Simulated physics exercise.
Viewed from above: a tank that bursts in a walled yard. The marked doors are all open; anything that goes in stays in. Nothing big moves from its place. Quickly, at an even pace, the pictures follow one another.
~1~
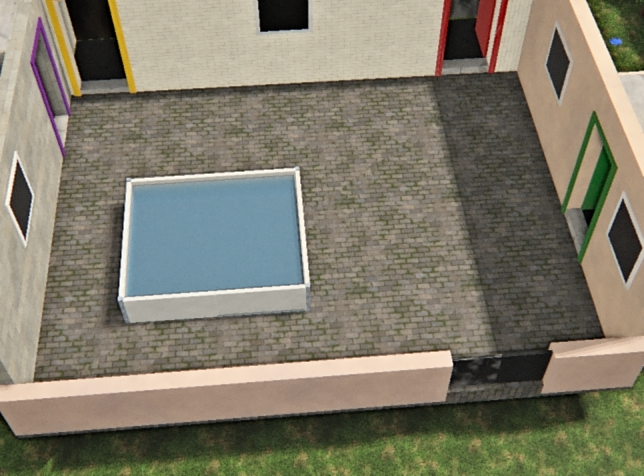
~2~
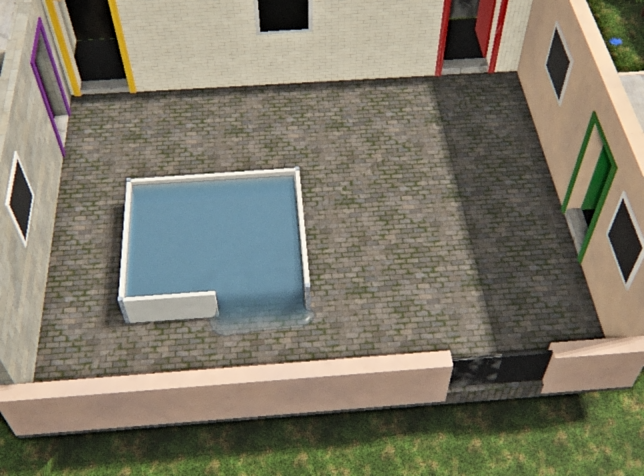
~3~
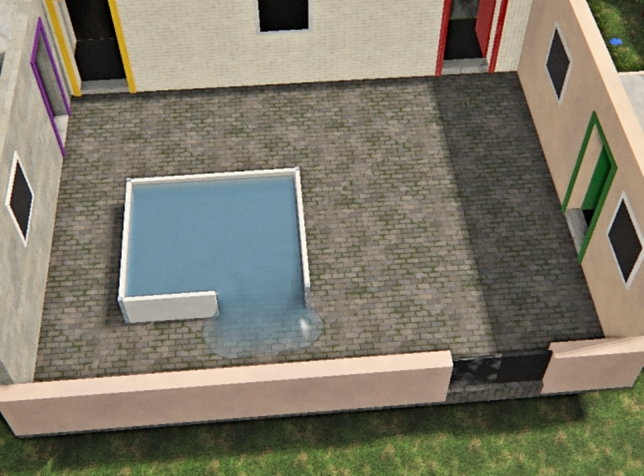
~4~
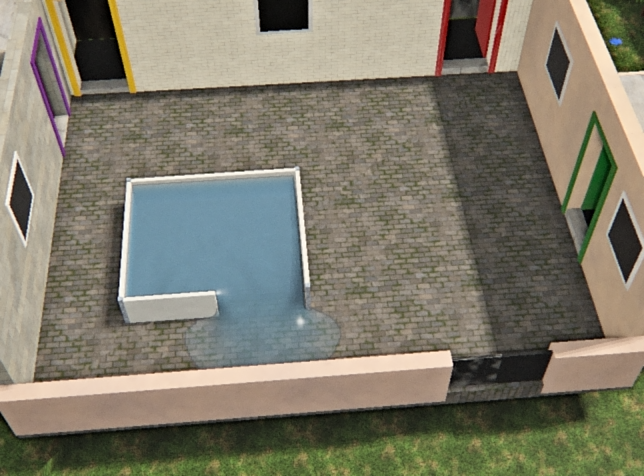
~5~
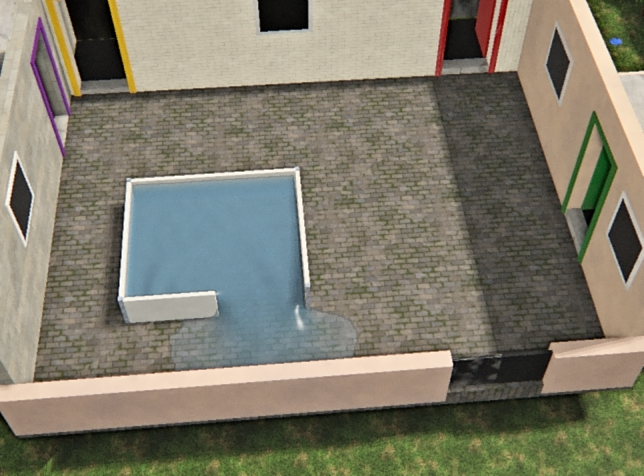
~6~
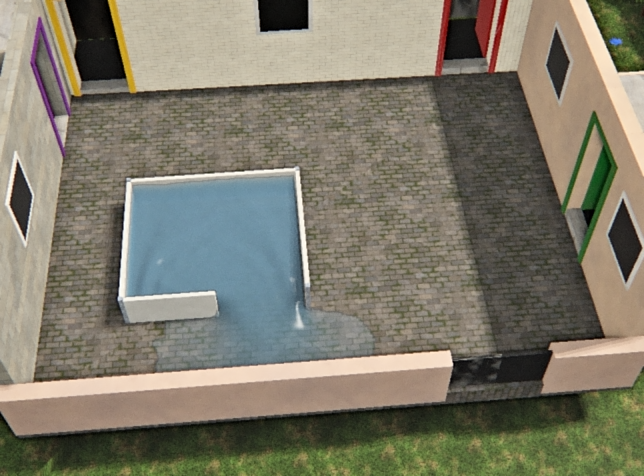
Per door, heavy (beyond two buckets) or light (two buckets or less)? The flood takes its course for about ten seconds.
Green door - light; yellow door - light; red door - light; purple door - light.
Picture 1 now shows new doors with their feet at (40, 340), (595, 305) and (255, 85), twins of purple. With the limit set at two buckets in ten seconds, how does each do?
In order: Tops the limit, tops the limit, stays within it.
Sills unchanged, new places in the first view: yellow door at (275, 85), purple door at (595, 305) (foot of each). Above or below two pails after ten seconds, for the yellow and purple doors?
Note - the yellow door ends up short of it; the purple door ends up above it.
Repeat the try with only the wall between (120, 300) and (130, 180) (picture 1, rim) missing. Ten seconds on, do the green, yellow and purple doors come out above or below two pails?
Green: Falls short; yellow: Crosses the line; purple: Crosses the line.
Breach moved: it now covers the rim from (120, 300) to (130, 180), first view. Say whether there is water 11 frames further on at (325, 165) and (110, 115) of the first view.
In the order asked: Unwetted, then inundated.
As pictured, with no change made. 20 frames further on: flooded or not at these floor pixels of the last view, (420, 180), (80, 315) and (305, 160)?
First spared, then swamped, then spared.
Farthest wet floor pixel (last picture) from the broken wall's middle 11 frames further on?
By then the tip should be at about (574, 368).
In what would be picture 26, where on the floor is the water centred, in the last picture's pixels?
Somewhere around (270, 294) in the last view.
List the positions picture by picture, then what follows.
The first picture shows still water in the water tank at (215, 234).
In the second picture, water pours out at (262, 303) and has run to (215, 326).
In the third picture, water pours out at (262, 304) and has run to (216, 347).
In the fourth picture, the front is at a hidden place, out from the gap at (262, 305).
In the fifth picture, water pours out at (262, 305) and has run to a hidden place.
In the sixth picture, the front is at a hidden place, out from the gap at (262, 305).
A moment on, water covers 10 % of the floor; the green door not reached, the yellow door not reached, the red door not reached, the purple door not reached.
Next, water covers 20 % of the floor; the green door not reached, the yellow door not reached, the red door not reached, the purple door not reached.
Then, water covers 35 % of the floor; the green door wet at the sill, nothing in, the yellow door not reached, the red door not reached, the purple door not reached.
Later, water covers 65 % of the floor; the green door wet at the sill, nothing in, the yellow door wet at the sill, nothing in, the red door wet at the sill, nothing in, the purple door wet at the sill, nothing in.
In the end, water covers 85 % of the floor; the green door wet at the sill, nothing in, the yellow door wet at the sill, nothing in, the red door wet at the sill, nothing in, the purple door under two buckets in.
